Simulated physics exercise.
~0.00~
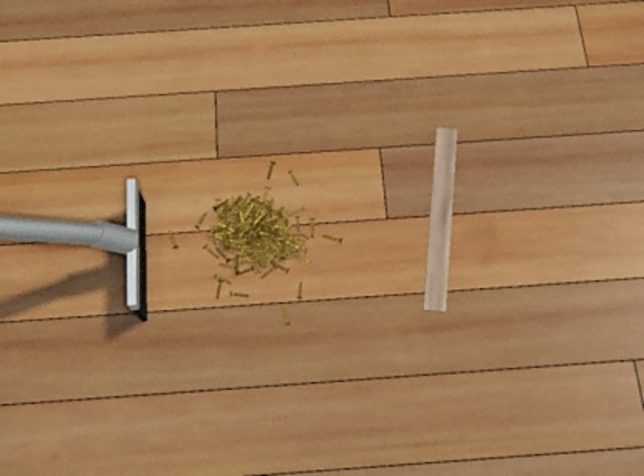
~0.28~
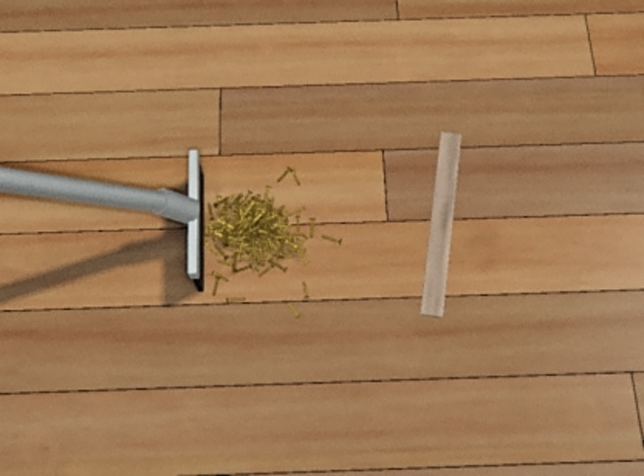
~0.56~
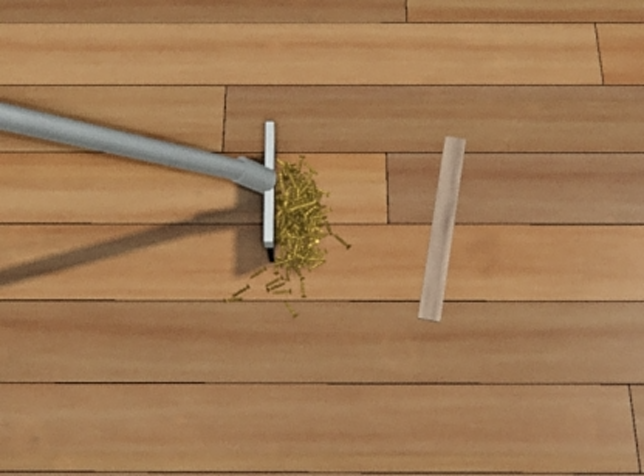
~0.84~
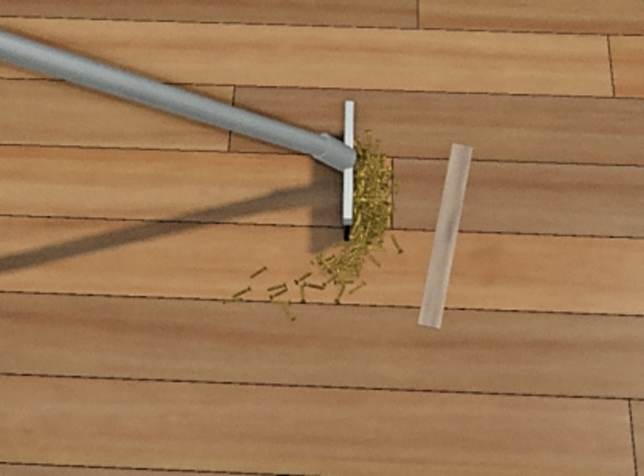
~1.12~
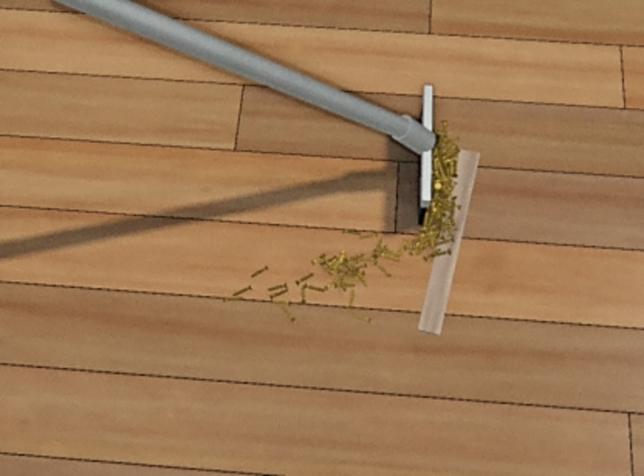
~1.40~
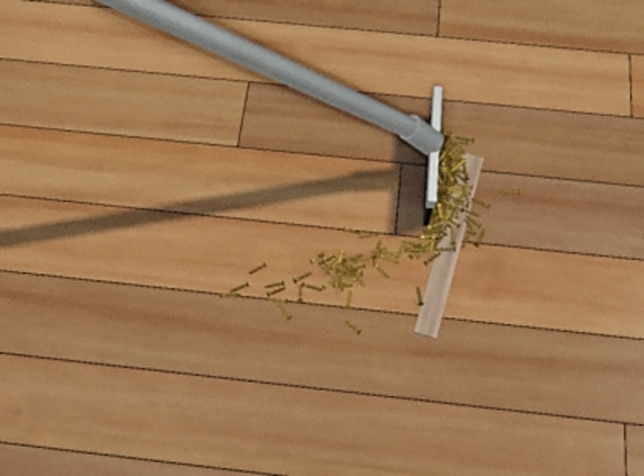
A squeegee on a grey pole pushes a pile of small brass-coloured screws rightward across a wooden floor towards a pale strip, leaving some trailing behind, and stops just short of it with a few screws on or just past the strip and most still before it.
